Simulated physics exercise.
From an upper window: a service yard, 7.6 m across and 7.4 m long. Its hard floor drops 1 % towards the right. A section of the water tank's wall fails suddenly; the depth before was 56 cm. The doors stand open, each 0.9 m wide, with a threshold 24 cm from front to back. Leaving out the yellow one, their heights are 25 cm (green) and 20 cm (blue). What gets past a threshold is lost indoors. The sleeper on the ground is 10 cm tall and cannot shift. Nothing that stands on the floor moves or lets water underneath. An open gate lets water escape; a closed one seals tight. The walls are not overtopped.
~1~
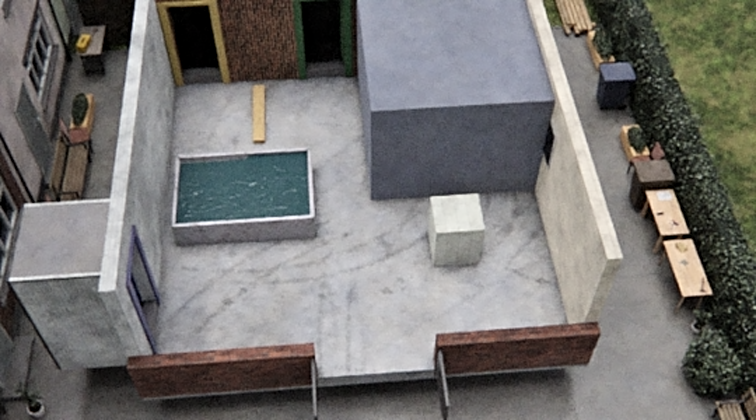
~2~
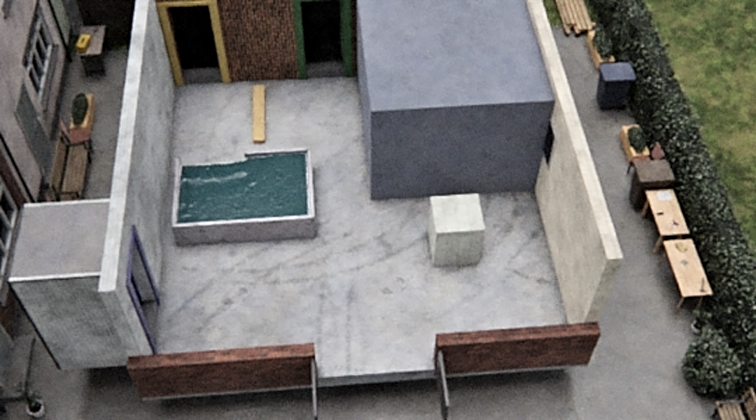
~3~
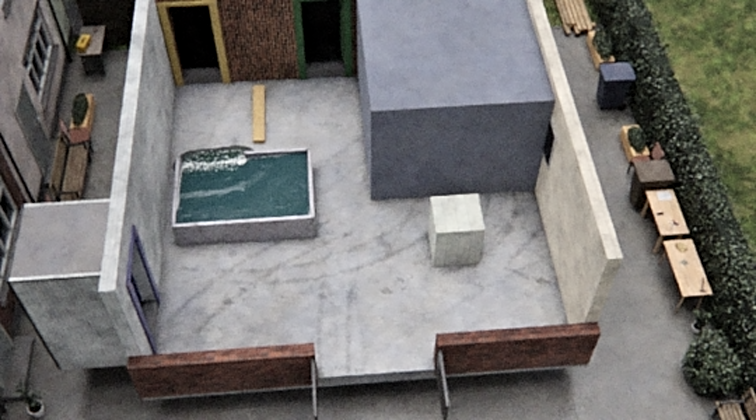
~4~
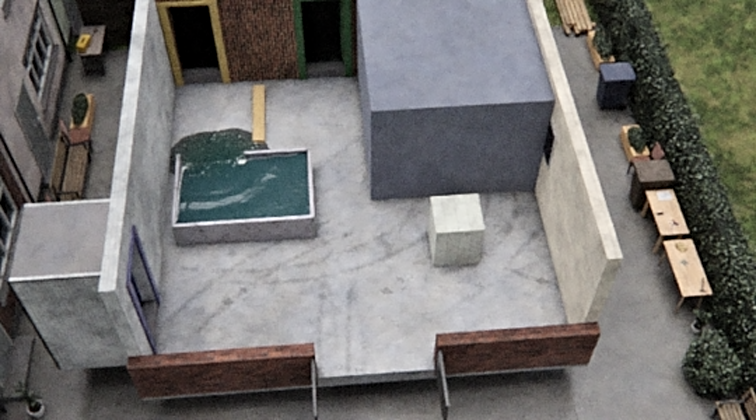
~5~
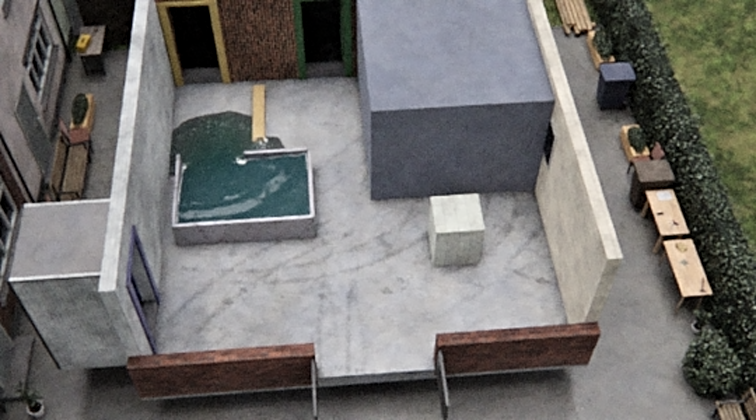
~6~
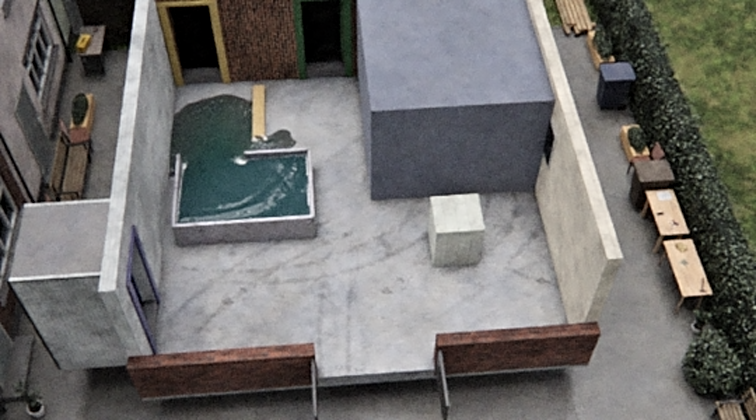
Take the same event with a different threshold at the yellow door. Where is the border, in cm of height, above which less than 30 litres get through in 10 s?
It would have to be roughly 33 cm high.
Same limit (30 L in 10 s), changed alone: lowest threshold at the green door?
Roughly 11.5 cm at green.
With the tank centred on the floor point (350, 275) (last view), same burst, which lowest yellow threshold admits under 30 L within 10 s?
Then roughly 14.5 cm.
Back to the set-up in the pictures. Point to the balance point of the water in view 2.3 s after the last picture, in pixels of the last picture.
Around (239, 151).
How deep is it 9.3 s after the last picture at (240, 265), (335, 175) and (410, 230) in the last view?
About 1, 7 and 1 cm.
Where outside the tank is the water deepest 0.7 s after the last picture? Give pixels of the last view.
At about (176, 85).
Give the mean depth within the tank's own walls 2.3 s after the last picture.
About 25 cm.
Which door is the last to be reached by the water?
Last comes the blue one.
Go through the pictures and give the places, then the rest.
In the first picture, still water, 56 cm deep, in the water tank at (244, 188); the yellow door at (197, 50) is dry.
In the second picture, the gap is on the far side, the front 0.3 m out at a hidden place; the back of the water tank holds 56 cm.
In the third picture, the front is at (199, 152), 0.7 m from the gap on the far side; 1.0 m2 of floor is wet, 56 cm left at the back.
In the fourth picture, the front is at (225, 132), 1.2 m from the gap on the far side; 2.0 m2 of floor is wet, 56 cm left at the back.
In the fifth picture, water pours out on the far side and has run 1.8 m, to (223, 115); about 6 cm deep outside, 53 cm at the back.
In the sixth picture, water pours out on the far side and has run 2.3 m, to (223, 97); about 6 cm deep outside, 47 cm at the back; 0.6 m in a straight line remain to the yellow door at (197, 50).
Then, 0.7 s after the last picture water covers 15 % of the floor, deepest (42 cm) near (176, 85); 32 cm at the yellow door, 0 litres in over its 26 cm threshold.
Then, 2.3 s after the last picture water covers 25 % of the floor, deepest (32 cm) near (184, 85); 31 cm at the yellow door, 74 litres in over its 26 cm threshold.
Then, 9.3 s after the last picture water covers 70 % of the floor, deepest (18 cm) near (349, 76); 10 cm at the yellow door, 85 litres in over its 26 cm threshold.
At the yellow door as built, the water peaked near 41 cm, 1.3 s after the last picture.
With a threshold of 29.5 cm, 50 litres would have come in within the 10 s; with 40 cm, 5 litres. So under 30 litres takes about 33 cm.
